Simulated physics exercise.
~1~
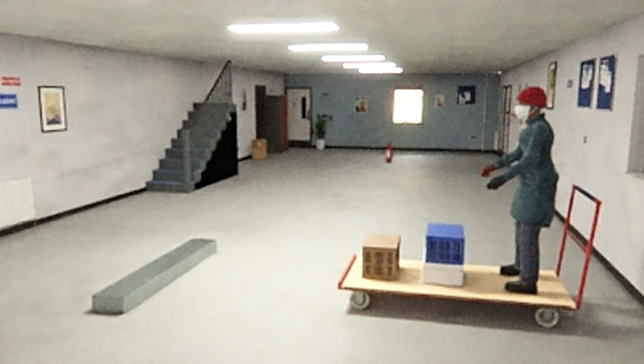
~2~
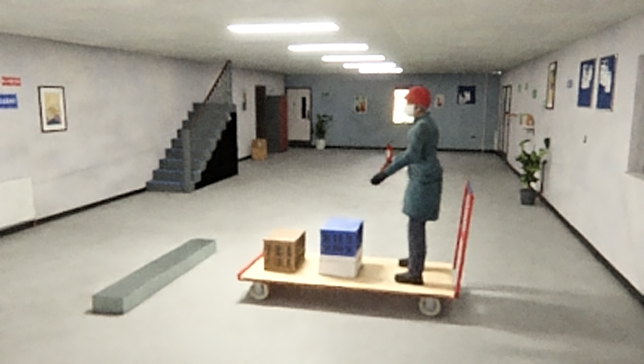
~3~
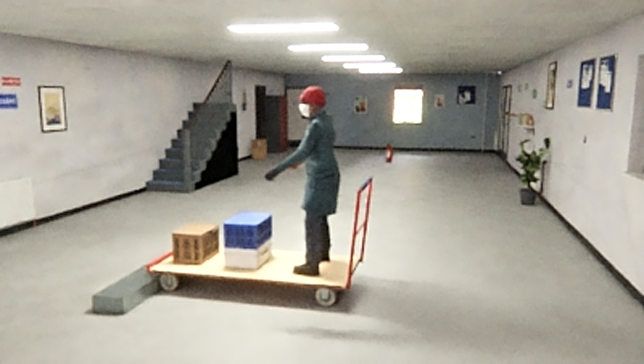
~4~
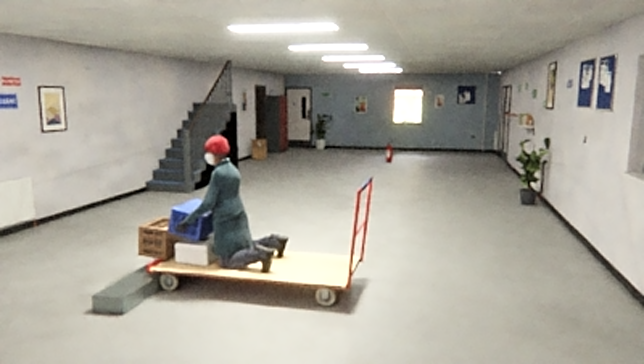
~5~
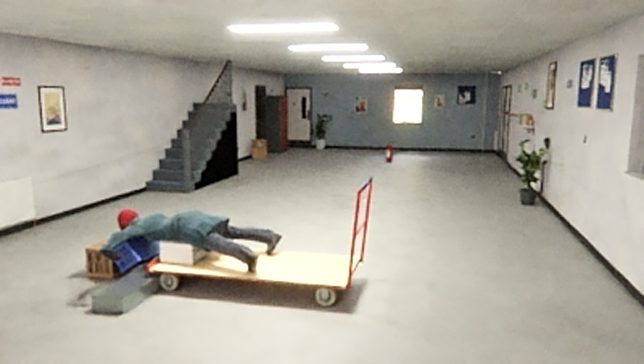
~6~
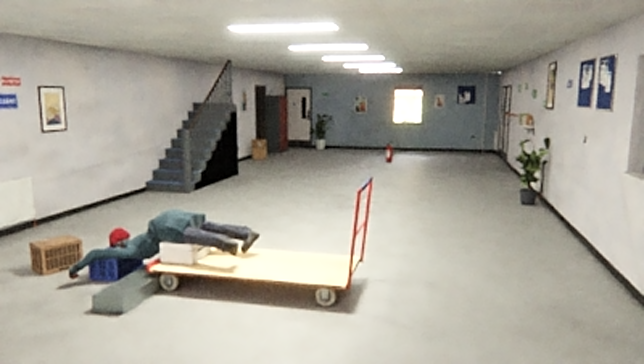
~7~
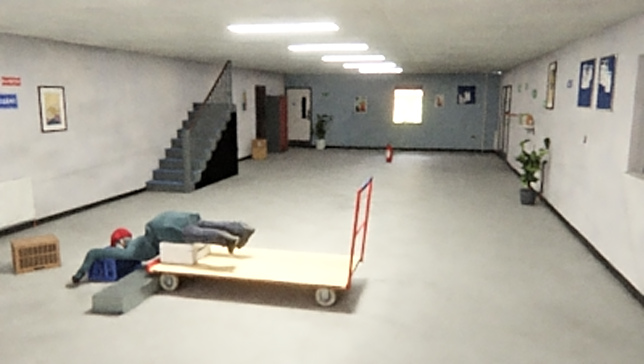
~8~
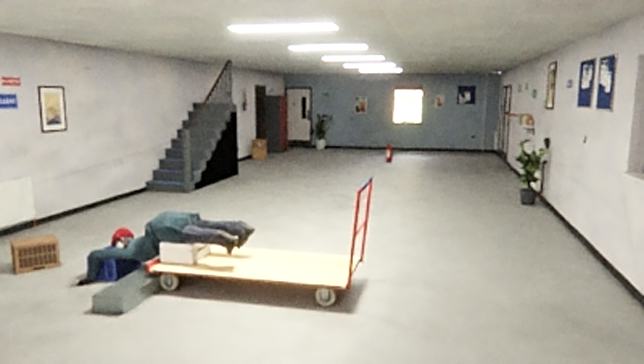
We see a flatbed trolley carrying a masked, red-capped figure and several crates roll left across a hall and stop against a low beam. The figure drops and pitches forward as the brown and blue crates go over the front onto the floor, ending draped across the white box, head down.
